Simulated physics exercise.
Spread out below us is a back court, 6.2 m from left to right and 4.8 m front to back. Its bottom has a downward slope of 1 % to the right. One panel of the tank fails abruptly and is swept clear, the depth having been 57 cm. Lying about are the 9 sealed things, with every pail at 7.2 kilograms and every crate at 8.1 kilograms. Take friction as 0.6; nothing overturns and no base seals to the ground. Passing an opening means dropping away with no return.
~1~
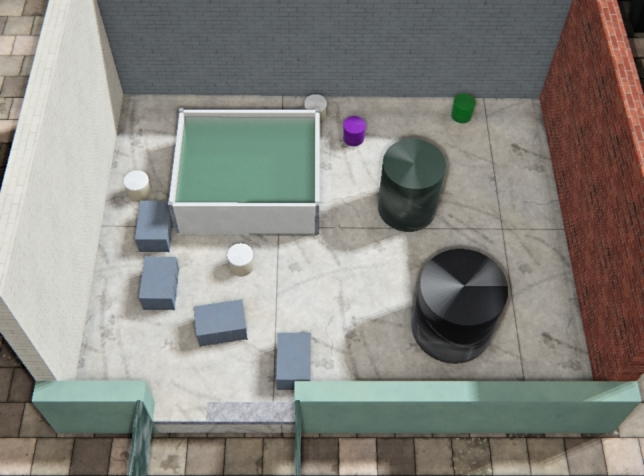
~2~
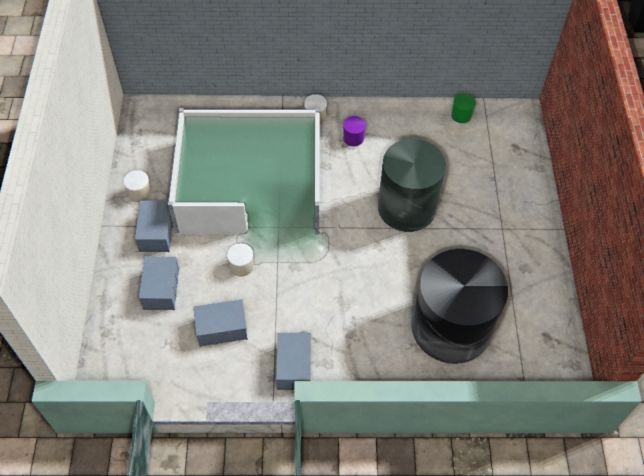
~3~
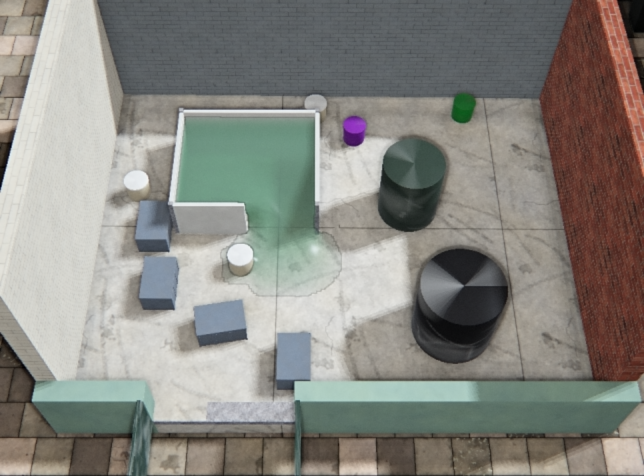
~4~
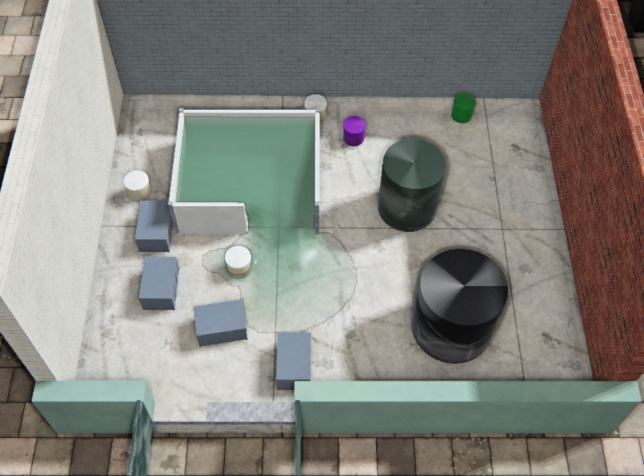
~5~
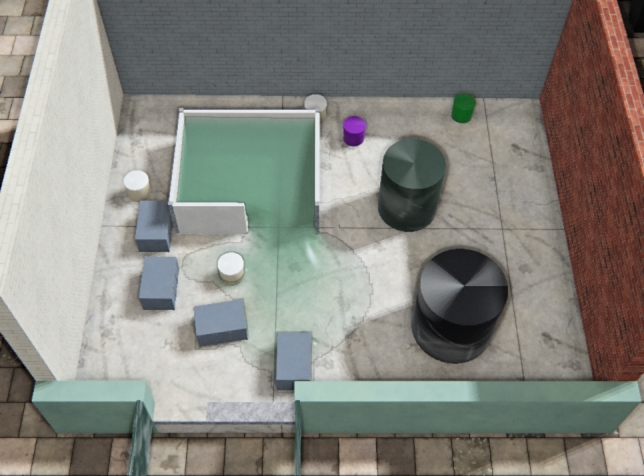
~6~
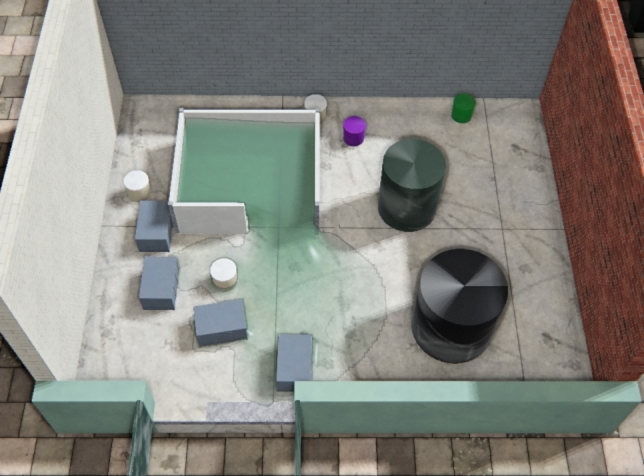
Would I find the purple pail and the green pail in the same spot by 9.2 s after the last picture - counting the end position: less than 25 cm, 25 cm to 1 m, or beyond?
Once settled, the purple pail sits nearly where it was and the green pail sits nearly where it was.
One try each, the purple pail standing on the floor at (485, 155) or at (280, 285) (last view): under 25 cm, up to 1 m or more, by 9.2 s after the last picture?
Run one, it remains planted; run two, it gets swept far.
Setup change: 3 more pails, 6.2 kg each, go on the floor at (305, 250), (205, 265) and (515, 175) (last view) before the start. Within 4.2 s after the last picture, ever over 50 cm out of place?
Listed order gives above the limit, within the limit, within the limit.
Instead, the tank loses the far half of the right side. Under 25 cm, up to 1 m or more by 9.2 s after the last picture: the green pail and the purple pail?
In that case the green pail winds up well away while the purple pail winds up well away.
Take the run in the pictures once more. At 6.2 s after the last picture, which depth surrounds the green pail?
About 6 cm.
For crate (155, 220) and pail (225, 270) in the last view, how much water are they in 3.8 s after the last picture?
First roughly 1 cm, second roughly 2 cm.
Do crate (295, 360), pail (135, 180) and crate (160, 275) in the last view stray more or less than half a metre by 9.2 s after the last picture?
Results in listed order: Exceeds / falls short / falls short.
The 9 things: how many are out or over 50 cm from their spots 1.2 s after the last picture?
Tally at that time: 1.
Then, 1.2 s after the last picture the purple pail is near (354, 125), 0.0 m from its start, aground; the green pail is near (465, 102), 0.0 m from its start, aground; 0 of 9 are out; 1 afloat.
Then, 3.8 s after the last picture the purple pail is near (354, 125), 0.0 m from its start, aground; the green pail is near (465, 102), 0.0 m from its start, aground; 1 of 9 are out; 0 afloat.
Then, 6.2 s after the last picture the purple pail is near (354, 125), 0.0 m from its start, aground; the green pail is near (465, 102), 0.0 m from its start, aground; 1 of 9 are out; 0 afloat.
Then, 9.2 s after the last picture the purple pail is near (354, 125), 0.0 m from its start, aground; the green pail is near (465, 102), 0.0 m from its start, aground; 1 of 9 are out; 0 afloat.
